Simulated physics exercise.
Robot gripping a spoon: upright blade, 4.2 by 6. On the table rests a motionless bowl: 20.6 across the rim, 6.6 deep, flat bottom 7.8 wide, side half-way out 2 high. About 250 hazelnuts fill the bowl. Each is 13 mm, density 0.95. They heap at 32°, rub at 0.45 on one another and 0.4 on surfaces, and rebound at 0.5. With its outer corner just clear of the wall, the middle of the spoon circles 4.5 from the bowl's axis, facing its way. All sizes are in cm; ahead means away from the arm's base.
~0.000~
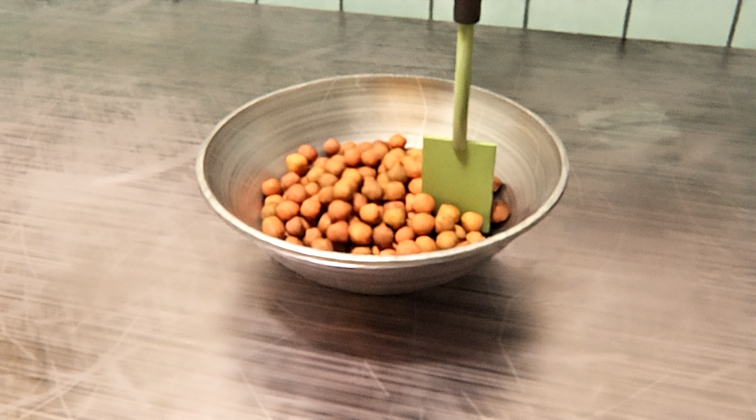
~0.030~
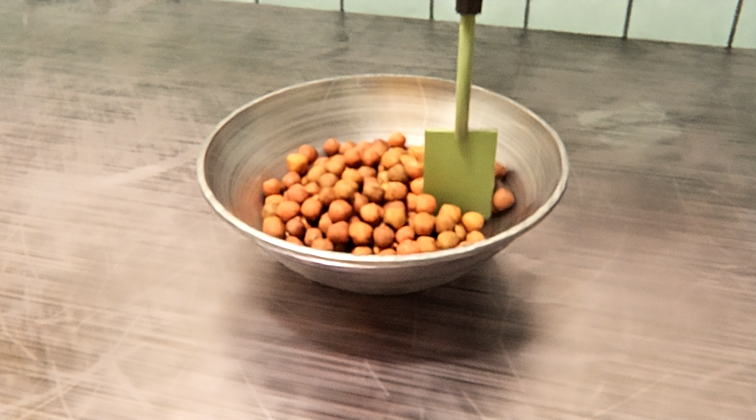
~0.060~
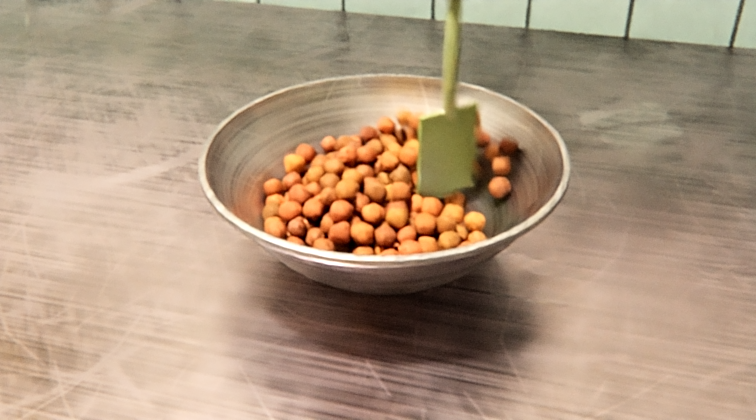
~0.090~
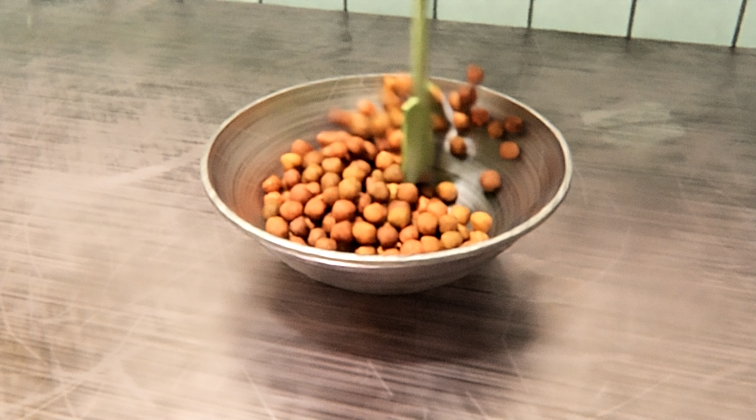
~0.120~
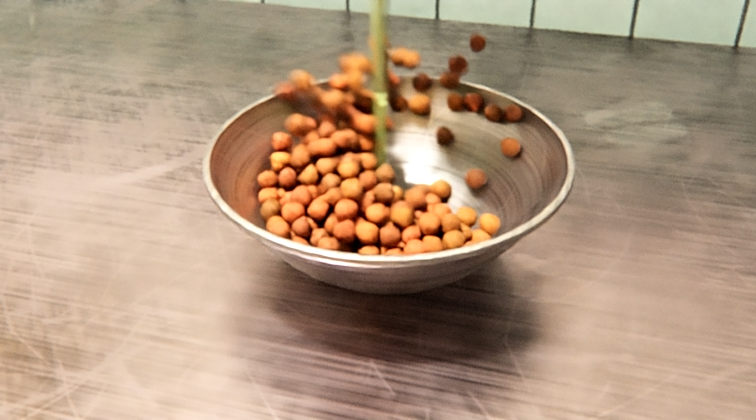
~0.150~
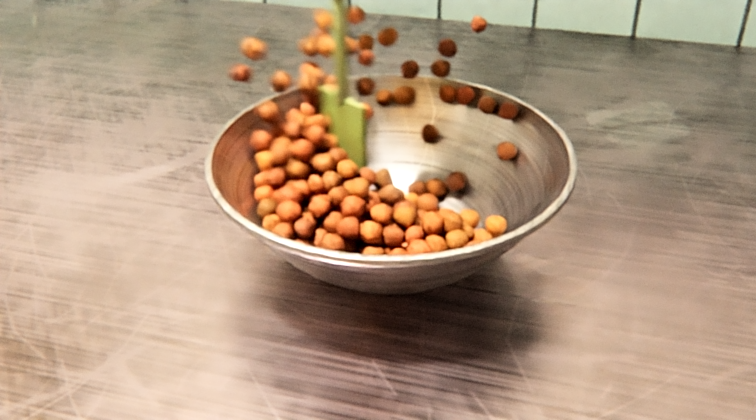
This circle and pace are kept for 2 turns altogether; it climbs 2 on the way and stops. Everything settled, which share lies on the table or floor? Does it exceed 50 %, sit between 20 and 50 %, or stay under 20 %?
It sits between 20 and 50 %.
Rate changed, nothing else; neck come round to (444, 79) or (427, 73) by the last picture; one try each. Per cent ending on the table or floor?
Near 0 in a hundred for the first and near 5 in a hundred for the second.
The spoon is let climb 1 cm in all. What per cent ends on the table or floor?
Result: Roughly 45 %.
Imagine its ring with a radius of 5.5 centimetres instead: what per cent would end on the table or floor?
Some 25 percent would.
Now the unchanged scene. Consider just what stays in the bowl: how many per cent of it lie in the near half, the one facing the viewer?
It comes to near 45 percent.
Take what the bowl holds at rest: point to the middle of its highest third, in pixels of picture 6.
Roughly pixel (416, 183).
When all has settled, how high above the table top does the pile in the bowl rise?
About 5.0 cm.
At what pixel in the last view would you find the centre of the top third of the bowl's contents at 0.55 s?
In the final view it lies at about (421, 170).
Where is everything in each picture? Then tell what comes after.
In the first picture, the spoon neck at (461, 116), 0° round; upper third of the load around (374, 190), from x 270 to 500, top at y 145; 249 in the bowl.
In the second picture, the spoon neck at (463, 106), 13° round; upper third of the load around (379, 189), from x 275 to 505, top at y 140.
In the third picture, the spoon neck at (451, 87), 45° round; upper third of the load around (386, 166), from x 275 to 510, top at y 120.
In the fourth picture, the spoon neck at (420, 72), 78° round; upper third of the load around (379, 149), from x 275 to 515, top at y 75.
In the fifth picture, the spoon neck at (380, 68), 112° round; upper third of the load around (353, 132), from x 270 to 515, top at y 40; 248 in the bowl, 1 in flight or on the tool.
In the sixth picture, the spoon neck at (342, 73), 145° round; upper third of the load around (320, 125), from x 240 to 510, top at y 15; 241 in the bowl, 8 in flight or on the tool.
After 0.35 s, 6° round, highest piece 11 above the table; 181 in the bowl, 28 on the table or floor, 40 in flight or on the tool.
After 0.55 s, 227° round, highest piece 7 above the table; 162 in the bowl, 83 on the table or floor, 4 in flight or on the tool.
After 0.85 s, 0° round, highest piece 5 above the table; 162 in the bowl, 87 on the table or floor.
After 1.55 s, 0° round, highest piece 5 above the table; 162 in the bowl, 87 on the table or floor.
In the end, 162 in the bowl, 87 on the table or floor. That is 35 % on the table or floor.
